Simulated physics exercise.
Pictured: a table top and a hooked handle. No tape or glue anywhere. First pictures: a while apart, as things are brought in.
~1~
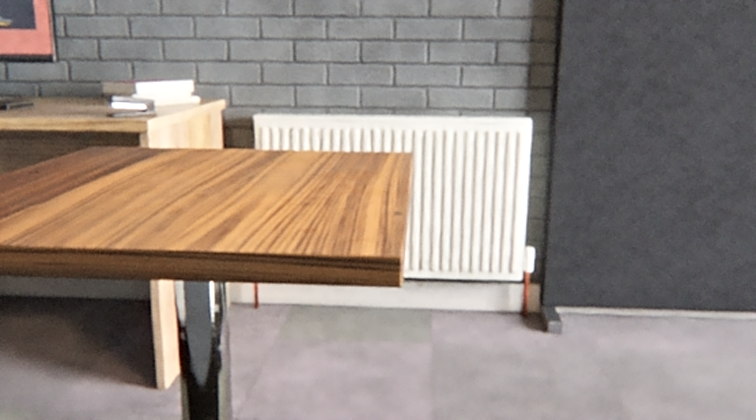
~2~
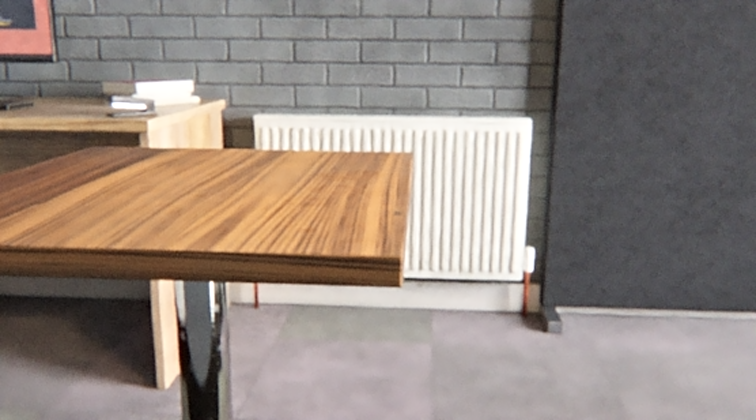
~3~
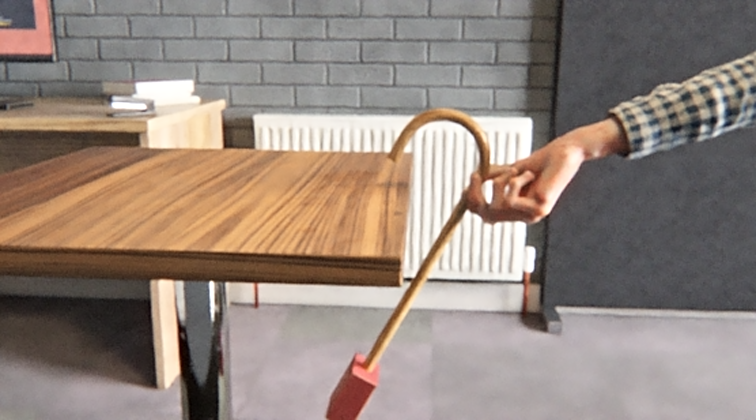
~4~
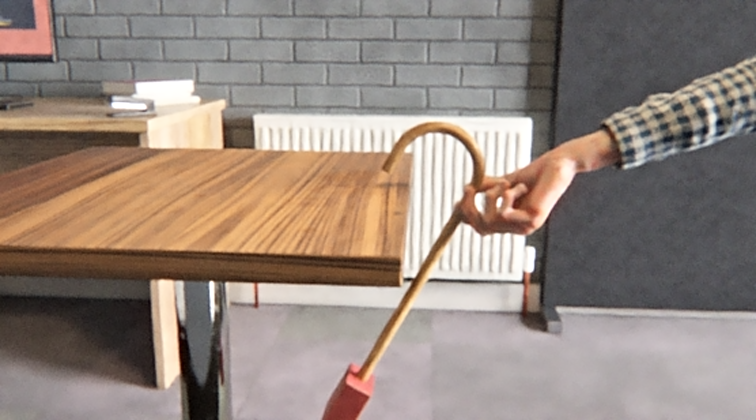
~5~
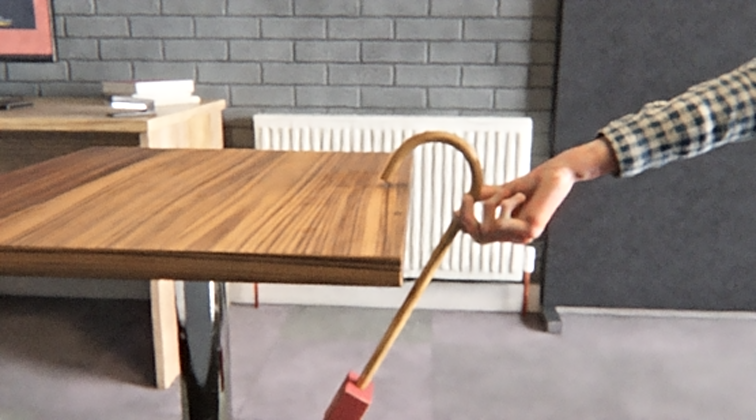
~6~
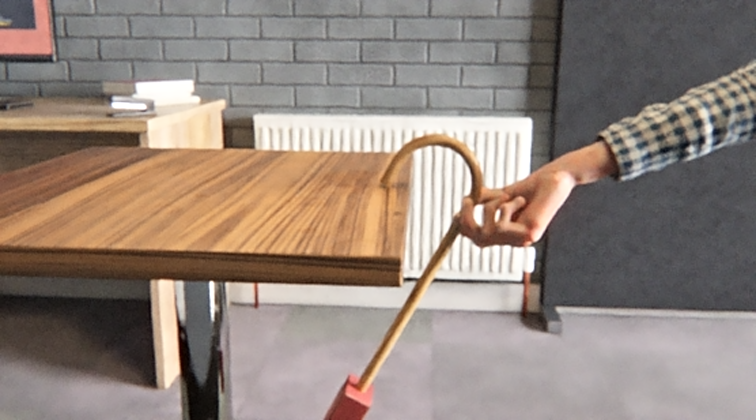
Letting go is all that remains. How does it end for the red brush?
I bet it does not fall.
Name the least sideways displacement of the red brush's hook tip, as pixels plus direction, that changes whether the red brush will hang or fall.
Roughly 24 pixels right.
Then, 0.40 s past the last view, red brush at rest near (381, 288).
Finally, the red brush hangs from the table, near (379, 287).
